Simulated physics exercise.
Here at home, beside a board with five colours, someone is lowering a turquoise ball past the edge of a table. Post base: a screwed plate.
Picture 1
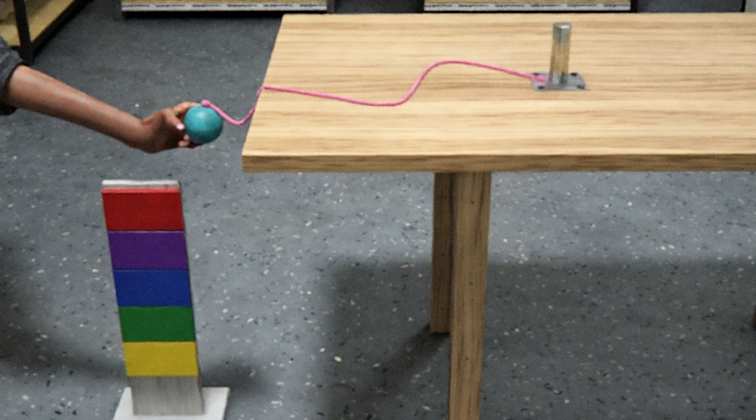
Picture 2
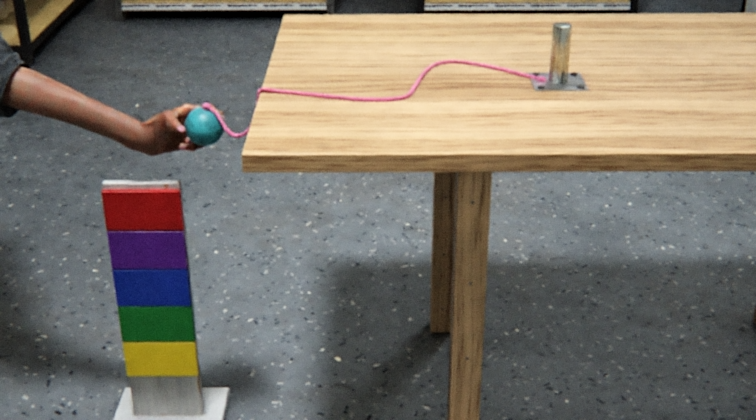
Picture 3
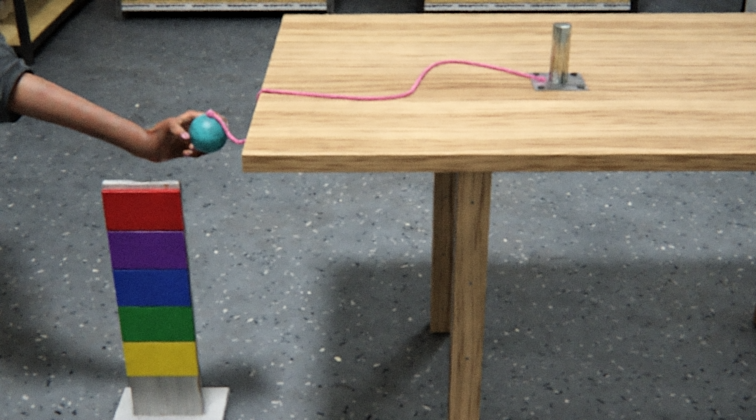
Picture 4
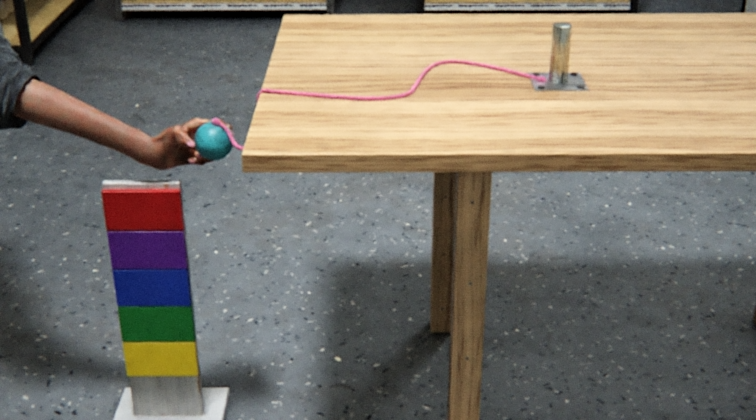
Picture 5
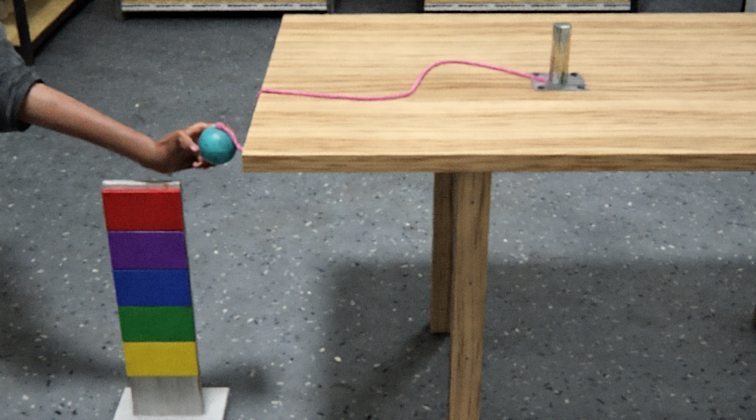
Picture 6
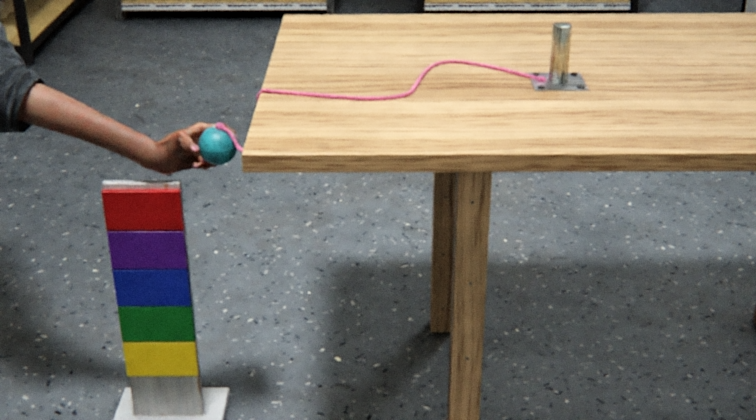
An arm reaches in from the left, its hand holding a turquoise ball beside a light wooden table on a speckled grey floor, seen from slightly above by a still camera. A pink cord runs from the ball across the tabletop to a metal post, and below the hand stands a board banded red, purple, blue, green and yellow. The hand moves the ball slightly down and right, nearer the table's edge, then stays almost still.
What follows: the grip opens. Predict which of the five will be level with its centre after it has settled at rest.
I predict blue.
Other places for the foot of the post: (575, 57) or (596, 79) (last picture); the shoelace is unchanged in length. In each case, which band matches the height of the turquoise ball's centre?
In turn, purple and then purple.
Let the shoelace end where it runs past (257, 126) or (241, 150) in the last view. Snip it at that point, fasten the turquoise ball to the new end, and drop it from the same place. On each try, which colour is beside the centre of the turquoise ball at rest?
Try by try: Red; purple.
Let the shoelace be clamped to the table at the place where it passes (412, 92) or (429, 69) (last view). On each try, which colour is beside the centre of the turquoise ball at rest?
Try one: Red. Try two: Purple.
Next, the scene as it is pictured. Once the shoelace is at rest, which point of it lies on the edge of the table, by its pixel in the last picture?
That point sits at about (345, 98).
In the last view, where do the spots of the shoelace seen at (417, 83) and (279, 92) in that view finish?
I'd put the first at about (354, 78) and the other at about (266, 146).
Soon after, ball near (263, 247); level with purple.
After that, ball near (275, 269); level with blue.
In the end, ball near (273, 274); level with blue. The shoelace holds its middle at blue.
